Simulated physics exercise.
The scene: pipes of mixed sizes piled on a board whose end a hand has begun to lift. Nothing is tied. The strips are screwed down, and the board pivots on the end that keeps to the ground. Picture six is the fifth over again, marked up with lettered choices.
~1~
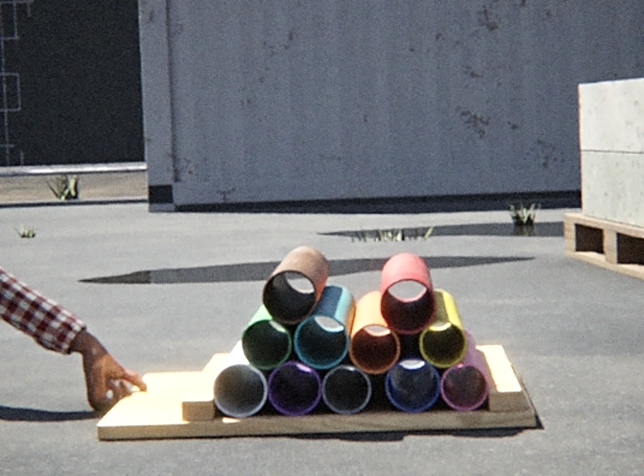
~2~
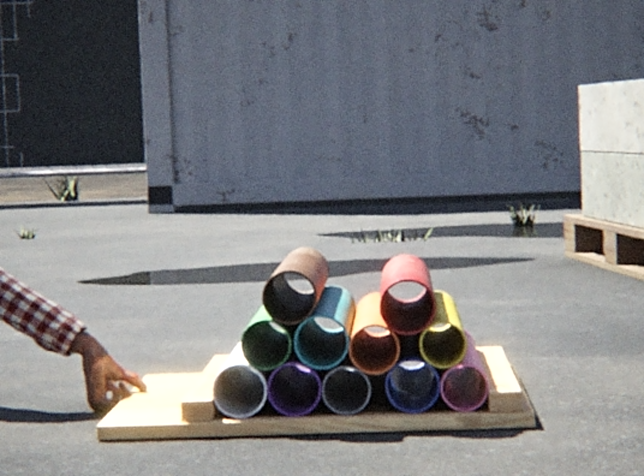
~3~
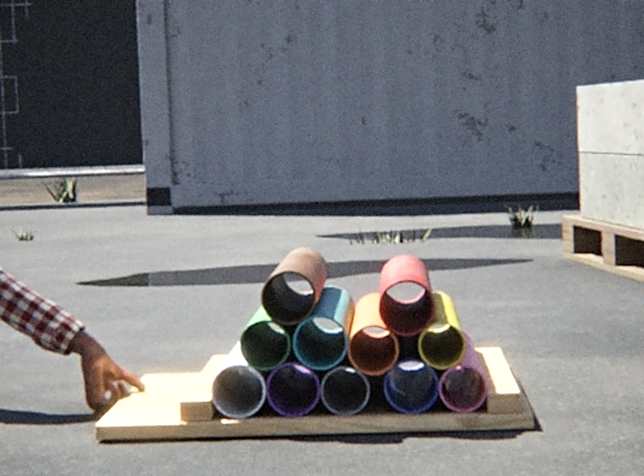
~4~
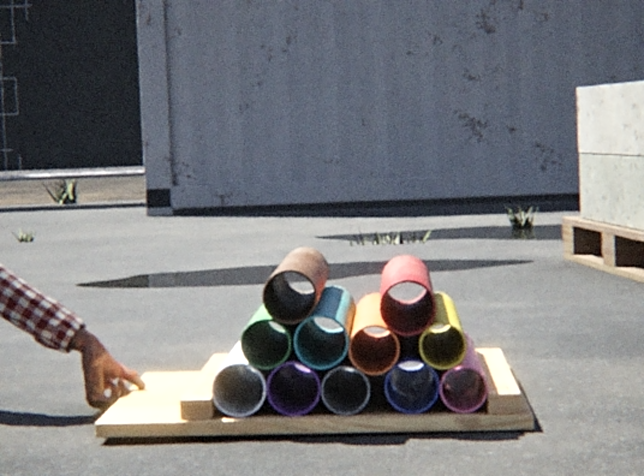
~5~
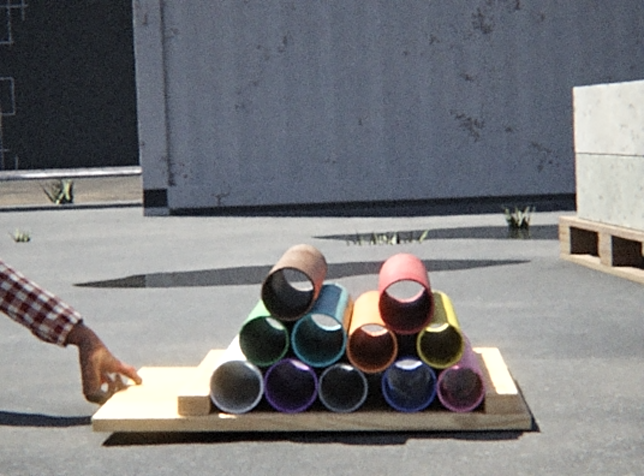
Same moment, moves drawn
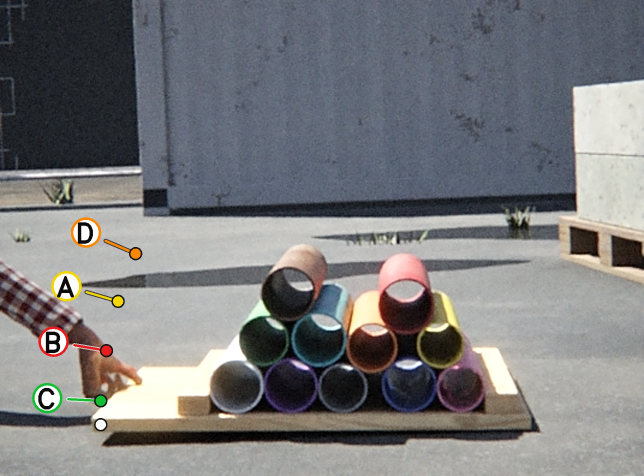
A hand barely moves the left end of a board stacked with colourful pipes.
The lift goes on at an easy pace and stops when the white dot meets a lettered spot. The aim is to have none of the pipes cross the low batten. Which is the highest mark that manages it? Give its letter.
The answer is mark B.
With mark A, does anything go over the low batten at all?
At A: Yes.
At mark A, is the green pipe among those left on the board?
Yes.
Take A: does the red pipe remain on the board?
No.
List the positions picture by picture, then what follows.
In the first picture, board (322, 388); white pipe (240, 390); purple pipe (295, 388).
In the second picture, purple pipe (295, 389); grey pipe (346, 390).
In the third picture, board (320, 389); white pipe (238, 390); yellow pipe (442, 345).
In the fourth picture, board (321, 389); white pipe (239, 389); purple pipe (294, 389).
In the fifth picture, board (318, 386); white pipe (236, 386); purple pipe (291, 386).
On the marked copy, A at (118, 302); B at (107, 350); C at (101, 401); D at (135, 254); the white dot at (101, 424).
Following B. Soon after the start, board at 11°.
Later, board at 12°.
In the end, board at 12°, none over the low batten.
As for the rest, A five over the low batten; C none over the low batten; D five over the low batten.
